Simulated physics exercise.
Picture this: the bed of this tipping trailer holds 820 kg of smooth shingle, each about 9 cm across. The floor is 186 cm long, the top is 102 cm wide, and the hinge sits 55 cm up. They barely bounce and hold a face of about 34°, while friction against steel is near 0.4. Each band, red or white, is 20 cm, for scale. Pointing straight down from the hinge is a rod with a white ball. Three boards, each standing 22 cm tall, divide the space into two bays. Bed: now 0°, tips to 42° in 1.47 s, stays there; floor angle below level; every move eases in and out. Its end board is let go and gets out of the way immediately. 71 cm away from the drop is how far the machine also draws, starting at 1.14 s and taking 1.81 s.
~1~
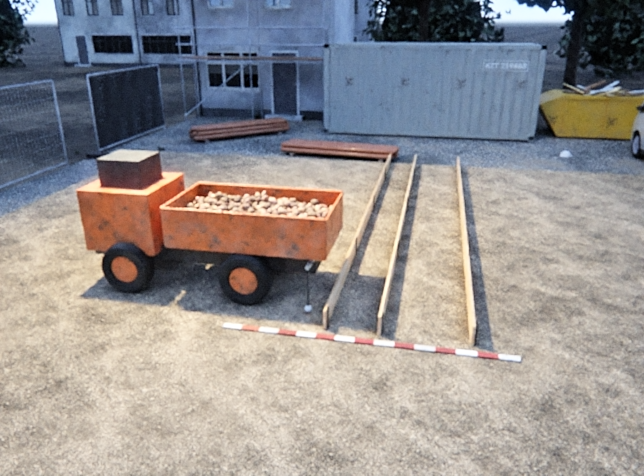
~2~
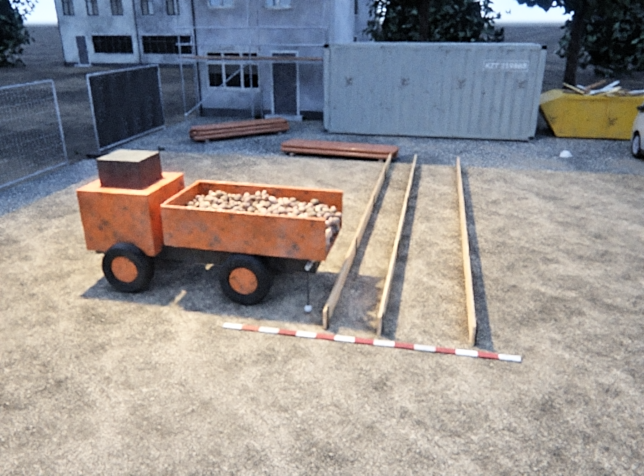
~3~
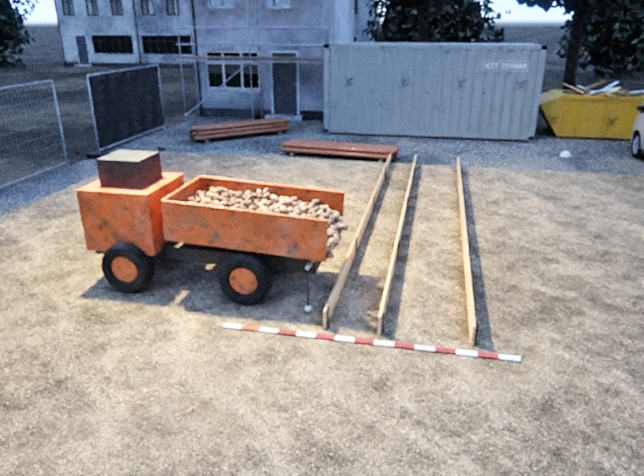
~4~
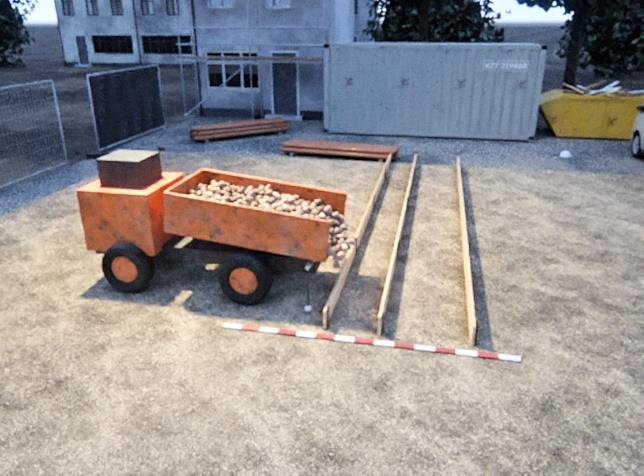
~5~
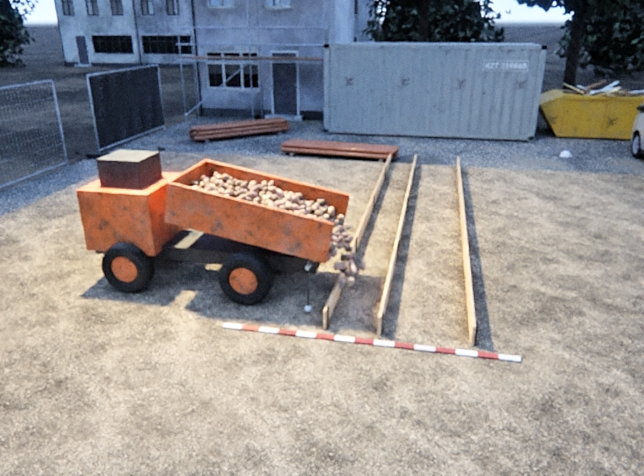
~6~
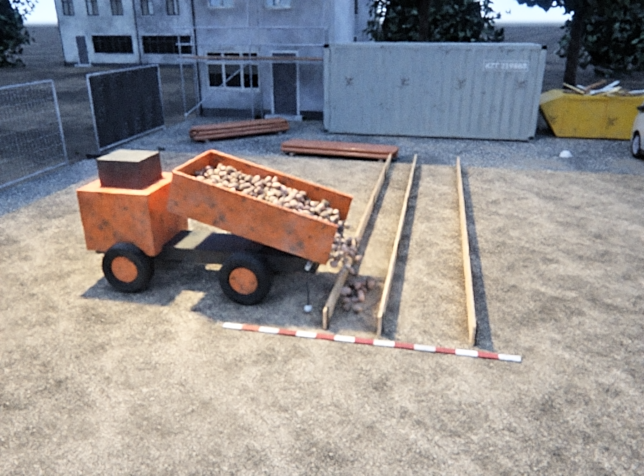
An orange trailer's bed tilts gradually to the right, and some stones spill off its lower end.
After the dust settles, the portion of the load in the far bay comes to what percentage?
It comes to roughly 20 per cent.
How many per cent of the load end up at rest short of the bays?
I'd put it near 25 per cent.
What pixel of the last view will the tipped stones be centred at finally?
(361, 287).
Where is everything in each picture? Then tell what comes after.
The bed is at 0°, its lip at (325, 260); the top of the load is at (247, 199), in the first picture.
Lip at (325, 260), floor tilted 1°, highest stones at (247, 198), in the second picture.
Lip at (326, 261), floor tilted 3°, highest stones at (234, 195); 1 % has left, in the third picture.
Lip at (326, 262), floor tilted 6°, highest stones at (208, 189); 2 % has left, in the fourth picture.
Lip at (326, 263), floor tilted 11°, highest stones at (211, 181); 4 % has left, in the fifth picture.
Lip at (326, 265), floor tilted 15°, highest stones at (213, 173); 5 % has left, in the sixth picture.
A little later the floor is at 35°; 81 % in the bed, 19 % in the near bay; the foremost stones are at (380, 295).
Then the floor is at 42°; 35 % in the bed, 6 % short of the bays, 56 % in the near bay, 3 % in the far bay; the foremost stones are at (409, 281).
Later still the floor is at 42°; 0 % in the bed, 24 % short of the bays, 59 % in the near bay, 18 % in the far bay; the foremost stones are at (465, 315).
In the end the floor is at 42°; 0 % in the bed, 24 % short of the bays, 59 % in the near bay, 18 % in the far bay; the foremost stones are at (465, 315).
